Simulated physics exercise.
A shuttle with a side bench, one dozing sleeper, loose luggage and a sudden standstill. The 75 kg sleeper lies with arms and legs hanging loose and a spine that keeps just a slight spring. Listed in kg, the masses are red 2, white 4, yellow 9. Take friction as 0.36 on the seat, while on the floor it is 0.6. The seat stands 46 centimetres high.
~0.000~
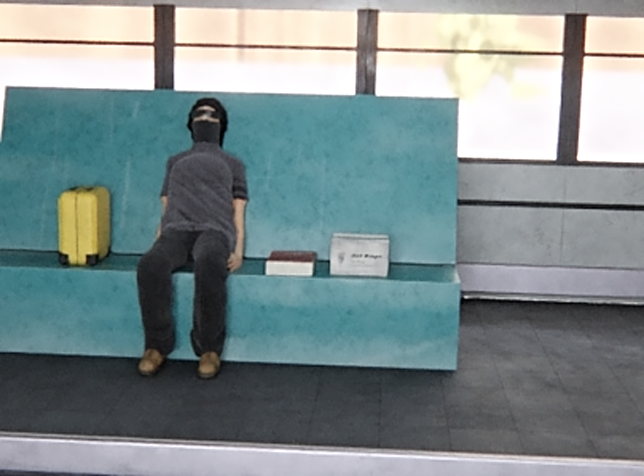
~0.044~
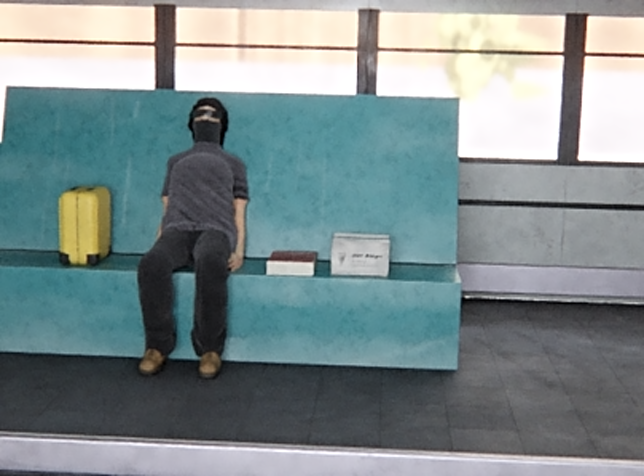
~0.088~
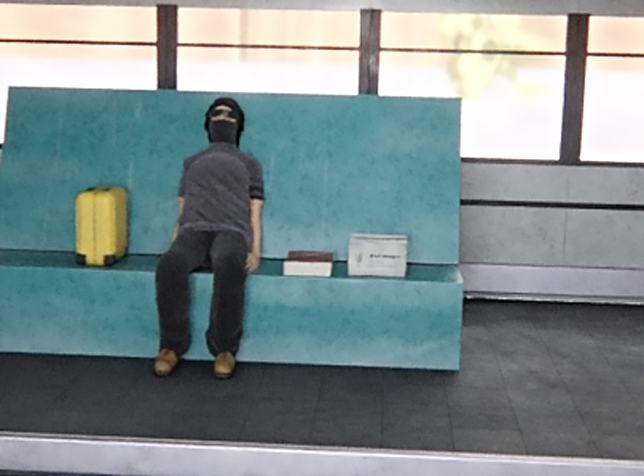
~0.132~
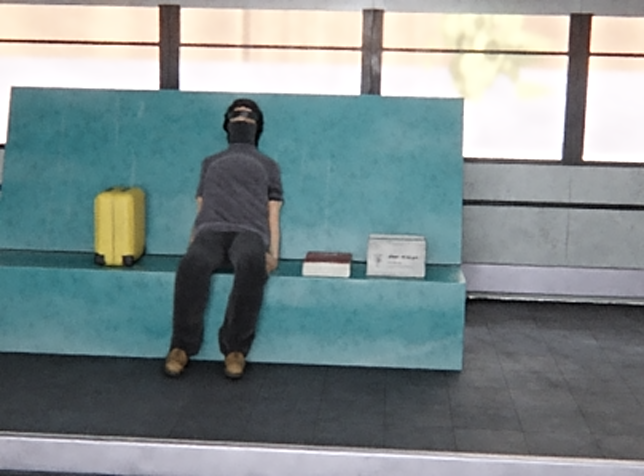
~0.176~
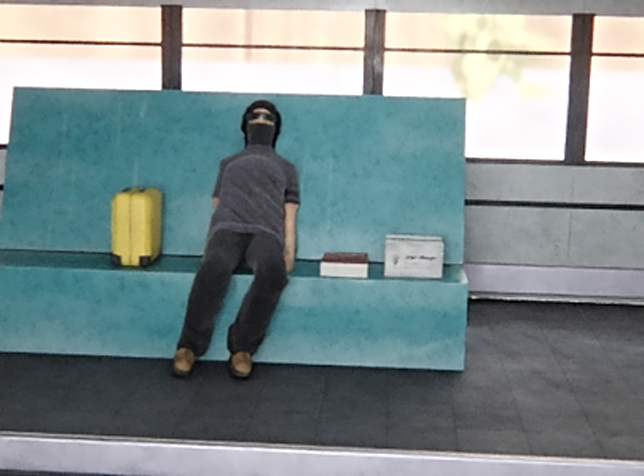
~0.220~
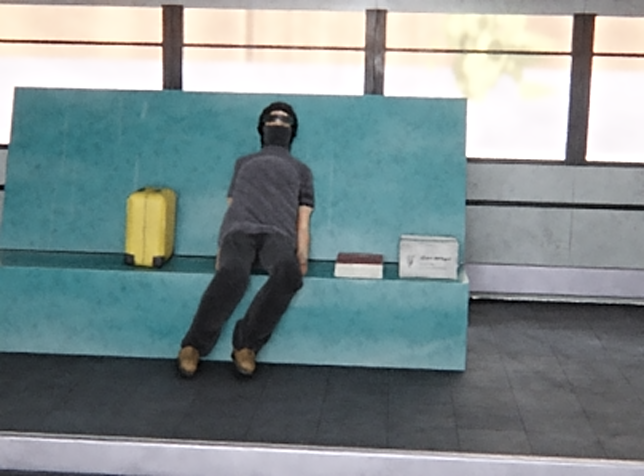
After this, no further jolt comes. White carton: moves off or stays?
Moves off.
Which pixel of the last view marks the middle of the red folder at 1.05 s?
At that moment it is roughly at (429, 269).
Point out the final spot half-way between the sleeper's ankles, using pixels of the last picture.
The midpoint ends up close to (252, 354).
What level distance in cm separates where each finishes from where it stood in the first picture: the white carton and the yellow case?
Movement - white carton 110, yellow case 70.
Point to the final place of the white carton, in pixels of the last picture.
Somewhere close to (573, 347).
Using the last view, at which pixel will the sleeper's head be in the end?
Somewhere about (379, 239) in the last picture.
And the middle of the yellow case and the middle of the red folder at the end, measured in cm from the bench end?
Yellow case short by 130, red folder short by 90.
After 0.40 s the white carton is 2 cm past the bench end, tilted 0°, near (471, 258) in the last picture's view; the red folder 34 cm short of the bench end, tilted 0°.
After 0.65 s the white carton is 23 cm past the bench end, tilted 60°, near (510, 302) in the last picture's view.
After 1.05 s the white carton is 57 cm past the bench end, tilted 180°, near (573, 347) in the last picture's view; the red folder 20 cm short of the bench end, tilted 0°.
At rest, 2.7 s, red folder stays on; white carton drops off; yellow case stays on; sleeper's hips lose the seat.
